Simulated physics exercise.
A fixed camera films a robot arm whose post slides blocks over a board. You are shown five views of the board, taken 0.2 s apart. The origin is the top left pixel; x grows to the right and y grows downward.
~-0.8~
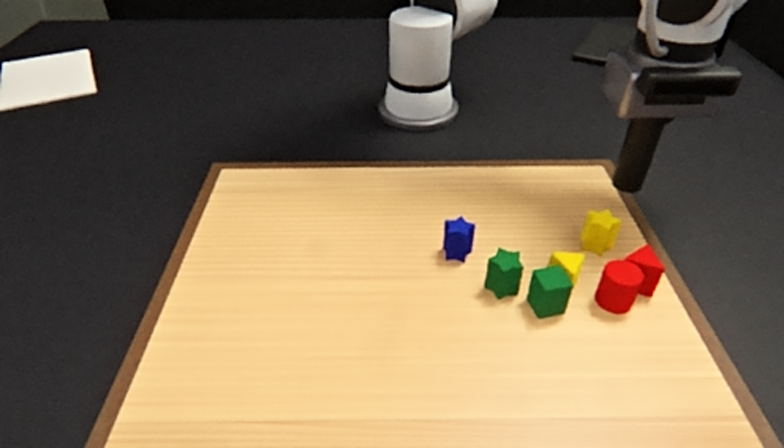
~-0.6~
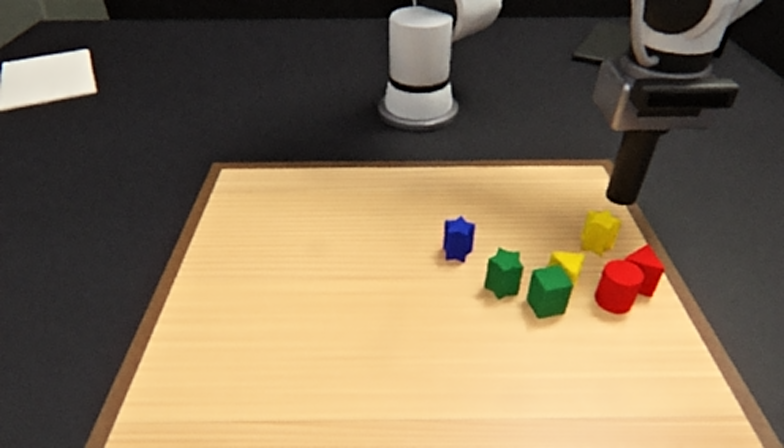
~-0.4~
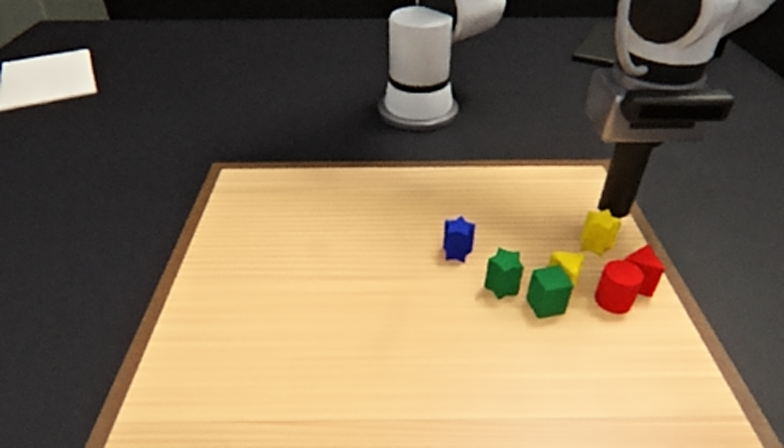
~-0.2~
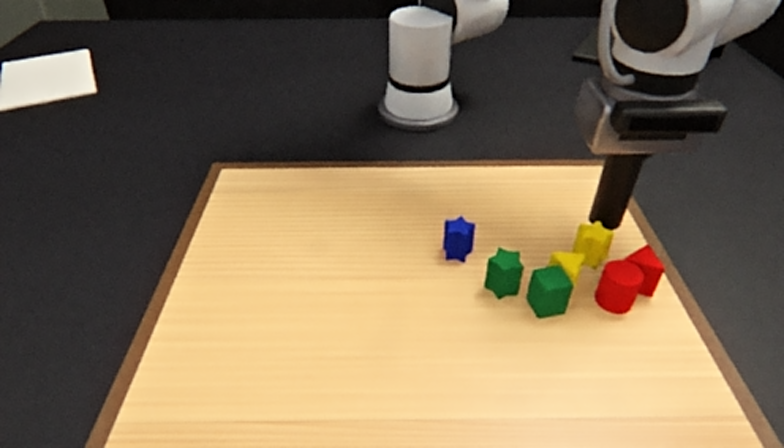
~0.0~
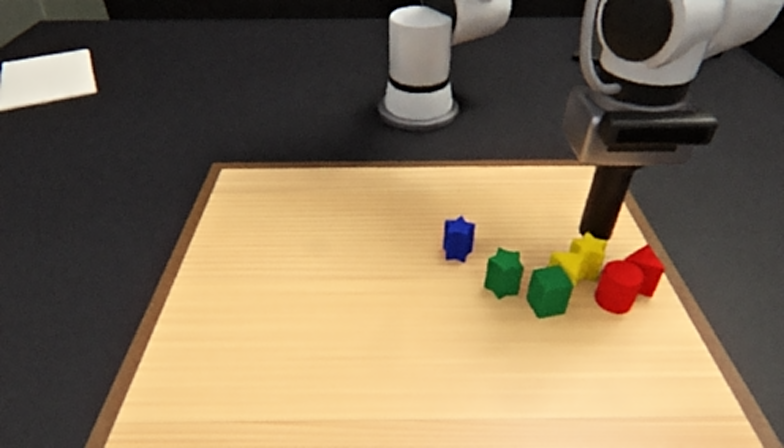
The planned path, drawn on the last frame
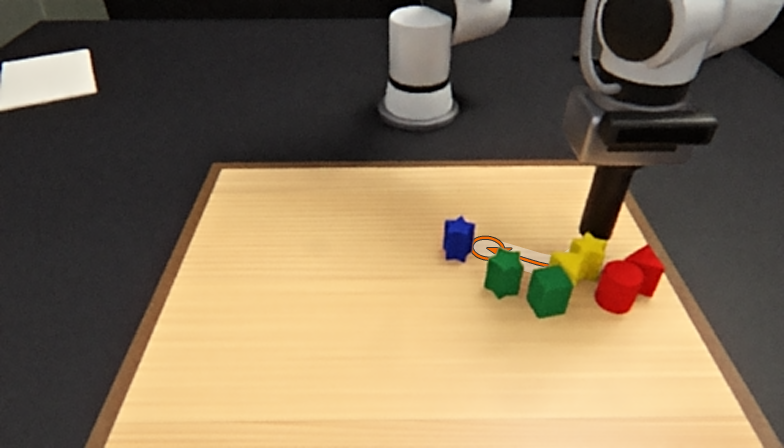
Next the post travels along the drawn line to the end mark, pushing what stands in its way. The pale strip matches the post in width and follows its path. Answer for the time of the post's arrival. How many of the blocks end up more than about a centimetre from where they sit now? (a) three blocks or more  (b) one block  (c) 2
Correct choice: C.
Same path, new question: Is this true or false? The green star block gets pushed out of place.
The statement is incorrect.
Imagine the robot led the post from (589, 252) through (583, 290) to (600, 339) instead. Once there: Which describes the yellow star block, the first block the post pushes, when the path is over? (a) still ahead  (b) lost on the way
Choice a: Still ahead.
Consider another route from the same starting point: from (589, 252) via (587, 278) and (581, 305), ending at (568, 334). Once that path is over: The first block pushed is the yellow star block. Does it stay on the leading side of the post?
Still in front.
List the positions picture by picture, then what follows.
In the first picture, post's lower end at (626, 185); blue star block at (460, 225); green star block at (507, 259); green square block at (553, 277); yellow three-sided block at (570, 259); yellow star block at (604, 218).
In the second picture, post at (620, 197); blocks still.
In the third picture, post at (613, 209); blocks still.
In the fourth picture, post at (604, 221); yellow star block at (597, 230).
In the fifth picture, post at (595, 233); blue star block at (460, 225); green star block at (507, 259); green square block at (553, 277); yellow three-sided block at (570, 259); yellow star block at (591, 243).
Drawn move, from (589, 252) over (562, 266) and (524, 259) to (487, 248).
On the path given first. One third of the way, post at (568, 246); green square block at (551, 278); yellow three-sided block at (574, 273), turned 20° clockwise; yellow star block at (584, 257), turned 55° anticlockwise.
Two thirds of the way, post at (528, 239); green square block at (551, 278); yellow three-sided block at (575, 274), turned 20° clockwise; yellow star block at (583, 257), turned 65° anticlockwise.
At the end, post at (490, 228); blue star block still; green star block still; green square block at (551, 278); yellow three-sided block at (575, 274), turned 20° clockwise; yellow star block at (583, 257), turned 65° anticlockwise.
